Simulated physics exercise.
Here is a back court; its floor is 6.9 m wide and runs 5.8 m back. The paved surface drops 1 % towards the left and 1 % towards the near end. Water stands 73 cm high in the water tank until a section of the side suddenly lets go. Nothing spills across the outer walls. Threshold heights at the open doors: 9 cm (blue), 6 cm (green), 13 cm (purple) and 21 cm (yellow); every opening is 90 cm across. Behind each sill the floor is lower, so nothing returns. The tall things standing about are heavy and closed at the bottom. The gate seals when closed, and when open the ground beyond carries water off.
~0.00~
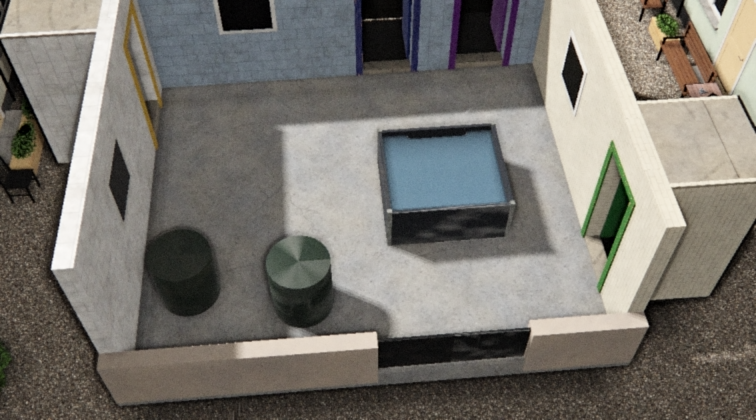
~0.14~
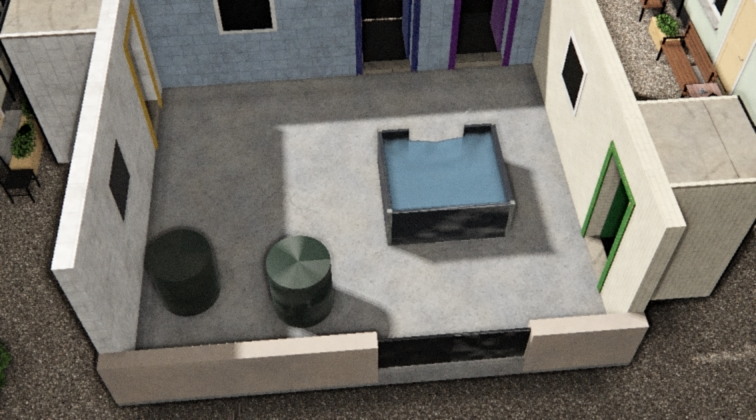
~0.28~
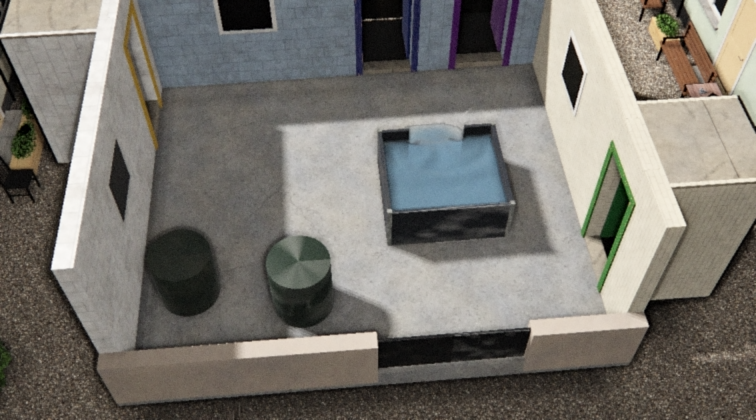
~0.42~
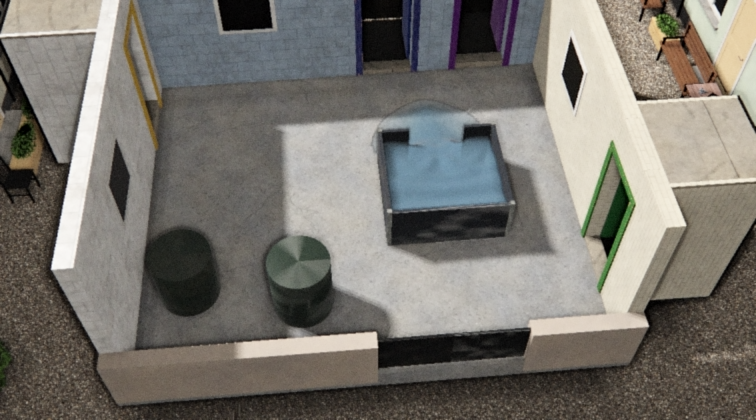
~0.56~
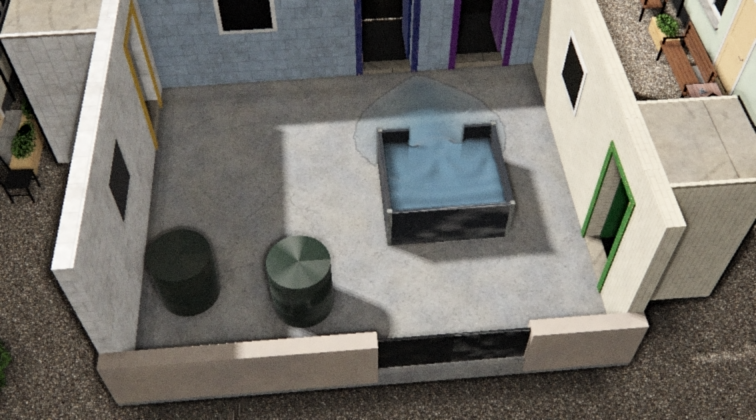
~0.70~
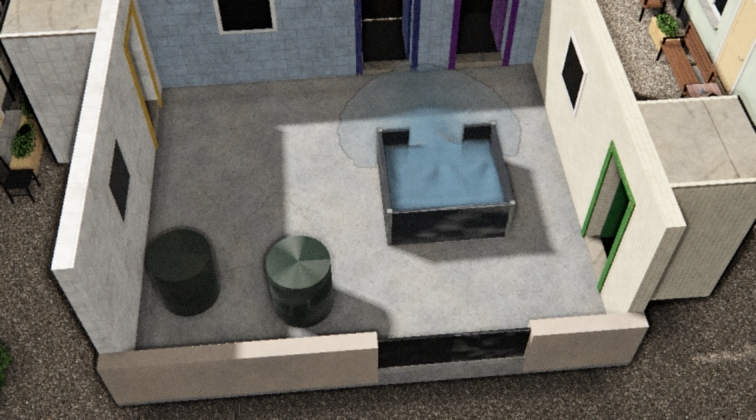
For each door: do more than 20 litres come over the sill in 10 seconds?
Door by door: At the blue door it goes over the limit; at the green door it keeps below the limit; at the purple door it passes the limit; at the yellow door it keeps below the limit.
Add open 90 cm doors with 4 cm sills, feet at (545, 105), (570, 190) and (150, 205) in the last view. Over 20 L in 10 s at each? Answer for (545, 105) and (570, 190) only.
In that order: Above, not over.
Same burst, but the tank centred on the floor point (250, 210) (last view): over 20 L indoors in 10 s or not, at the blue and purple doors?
Then: Blue below, purple under.
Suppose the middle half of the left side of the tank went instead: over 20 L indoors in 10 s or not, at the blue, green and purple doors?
Then: Blue not over, green under, purple below.
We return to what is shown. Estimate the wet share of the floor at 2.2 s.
Some 25 per cent of it.
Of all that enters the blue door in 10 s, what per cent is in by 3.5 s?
Some 85 per cent by then.
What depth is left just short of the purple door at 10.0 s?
Roughly 4.5 cm deep.
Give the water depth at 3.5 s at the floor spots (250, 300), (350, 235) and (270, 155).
Roughly 0, 0 and 1 cm, in turn.
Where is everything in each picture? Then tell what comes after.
The water tank at (443, 170) is whole and still, 73 cm deep, in the first picture.
The front is at a hidden place, 0.5 m from the gap on the water tank's far side; 0.2 m2 of floor is under water; 73 cm left at the back of the water tank, in the second picture.
Water pours out on the water tank's far side and has run 0.8 m, to a hidden place; typically 11 cm deep outside, 72 cm at the water tank's back, in the third picture.
The front is at (415, 104), 1.4 m from the gap on the water tank's far side; 1.9 m2 of floor is under water; 69 cm left at the back of the water tank, in the fourth picture.
The front is at (417, 78), 2.1 m from the gap on the water tank's far side; 3.5 m2 of floor is under water; 62 cm left at the back of the water tank, in the fifth picture.
The front is at (403, 64), 2.4 m from the gap on the water tank's far side; 5.0 m2 of floor is under water; 62 cm left at the back of the water tank, in the sixth picture.
After 1.4 s water covers 20 % of the floor and is deepest (34 cm) near (426, 73); blue door 22 cm at the sill, 64 L in, green door not reached, purple door 24 cm at the sill, 9 L in, yellow door not reached.
After 2.2 s water covers 25 % of the floor and is deepest (30 cm) near (521, 67); blue door 24 cm at the sill, 154 L in, green door not reached, purple door 21 cm at the sill, 41 L in, yellow door not reached.
After 3.5 s water covers 40 % of the floor and is deepest (21 cm) near (445, 72); blue door 19 cm at the sill, 219 L in, green door not reached, purple door 17 cm at the sill, 64 L in, yellow door 14 cm at the sill, 0 L in.
After 6.0 s water covers 65 % of the floor and is deepest (12 cm) near (550, 344); blue door 11 cm at the sill, 258 L in, green door 2 cm at the sill, 0 L in, purple door 10 cm at the sill, 72 L in, yellow door 10 cm at the sill, 0 L in.
After 10.0 s water covers 90 % of the floor and is deepest (11 cm) near (213, 317); blue door 5 cm at the sill, 261 L in, green door 6 cm at the sill, 1 L in, purple door 5 cm at the sill, 72 L in, yellow door 7 cm at the sill, 0 L in.
